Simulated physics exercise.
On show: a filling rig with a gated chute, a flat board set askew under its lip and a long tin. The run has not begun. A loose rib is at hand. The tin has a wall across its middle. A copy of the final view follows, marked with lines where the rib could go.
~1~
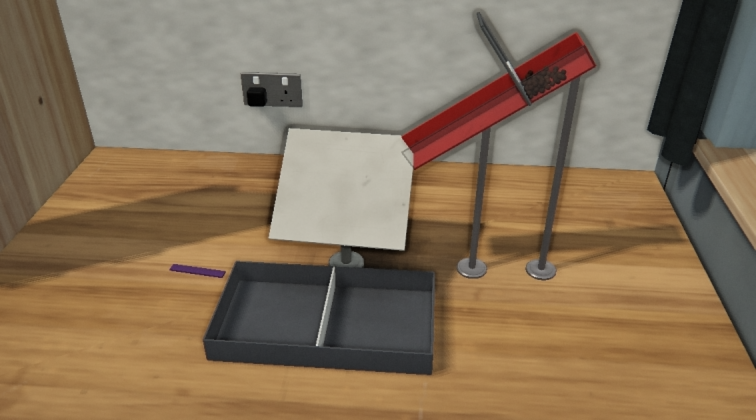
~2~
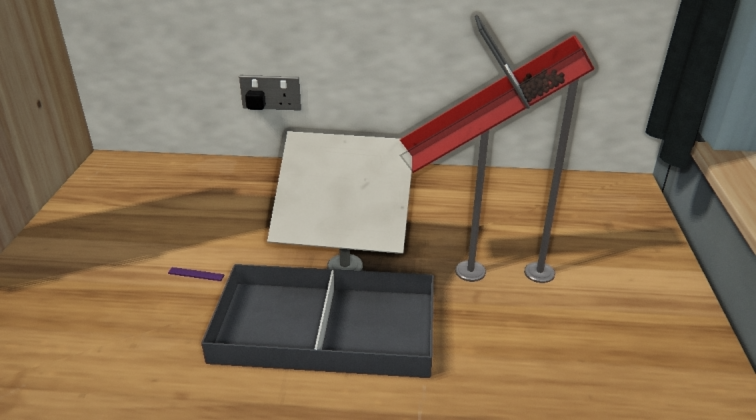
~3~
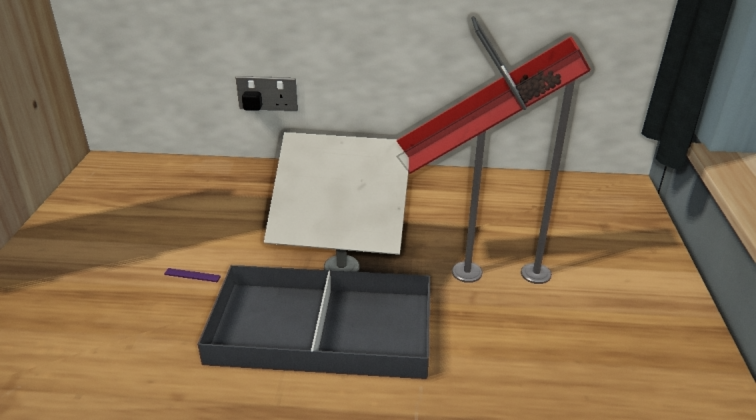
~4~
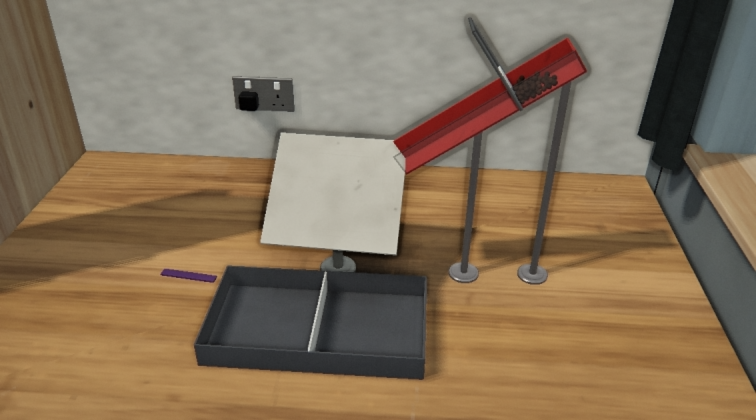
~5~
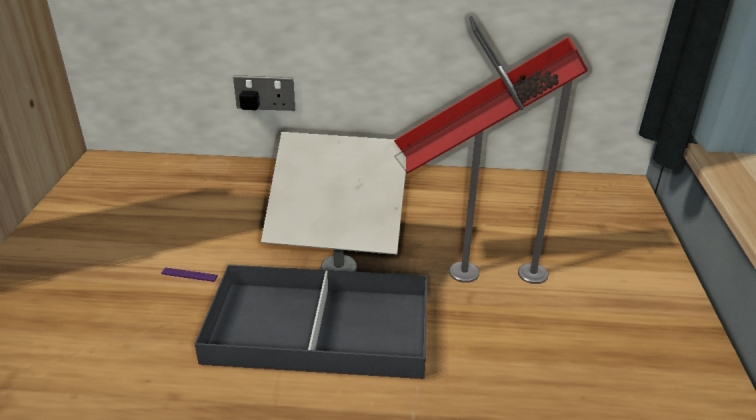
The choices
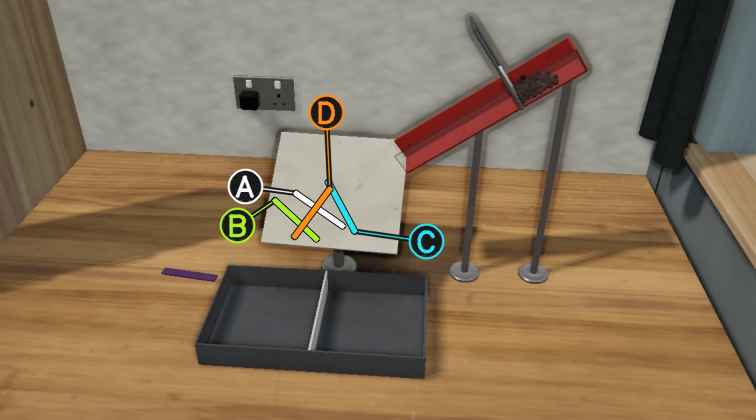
A red chute holds dark pieces behind a gate above a tilted board, all staying still.
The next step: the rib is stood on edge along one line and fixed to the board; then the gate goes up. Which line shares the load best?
The best line is B.
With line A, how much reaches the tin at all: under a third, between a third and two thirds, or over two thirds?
It is over two thirds.
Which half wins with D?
More lands on the left.
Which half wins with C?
The right half.
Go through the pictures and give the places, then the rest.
Load behind the gate at (537, 83), allspice berries; lip of the chute at (414, 162), sloping gently, in the first frame.
Middle of the board at (343, 189), tilted fairly steeply; middle of its low edge at (334, 247); of its high edge at (350, 135), in the second frame.
Front corners of the tin at (198, 344) and (428, 358); front end of its middle wall at (312, 351); gate still shut at (507, 75), in the third frame.
Middle of the load at (528, 88); lip at (406, 166), in the fourth frame.
Middle of the load at (529, 87); lip at (407, 165), in the fifth frame.
On the marked copy, line A from (295, 193) to (342, 226); line B from (274, 200) to (316, 238); line C from (328, 182) to (354, 231); line D from (329, 188) to (294, 236).
With A, of what is caught, about a quarter in the left half, most in the right.
With B, of what is caught, about half in the left half, about half in the right.
With C, of what is caught, a small part in the left half, nearly all in the right.
With D, of what is caught, most in the left half, a small part in the right.
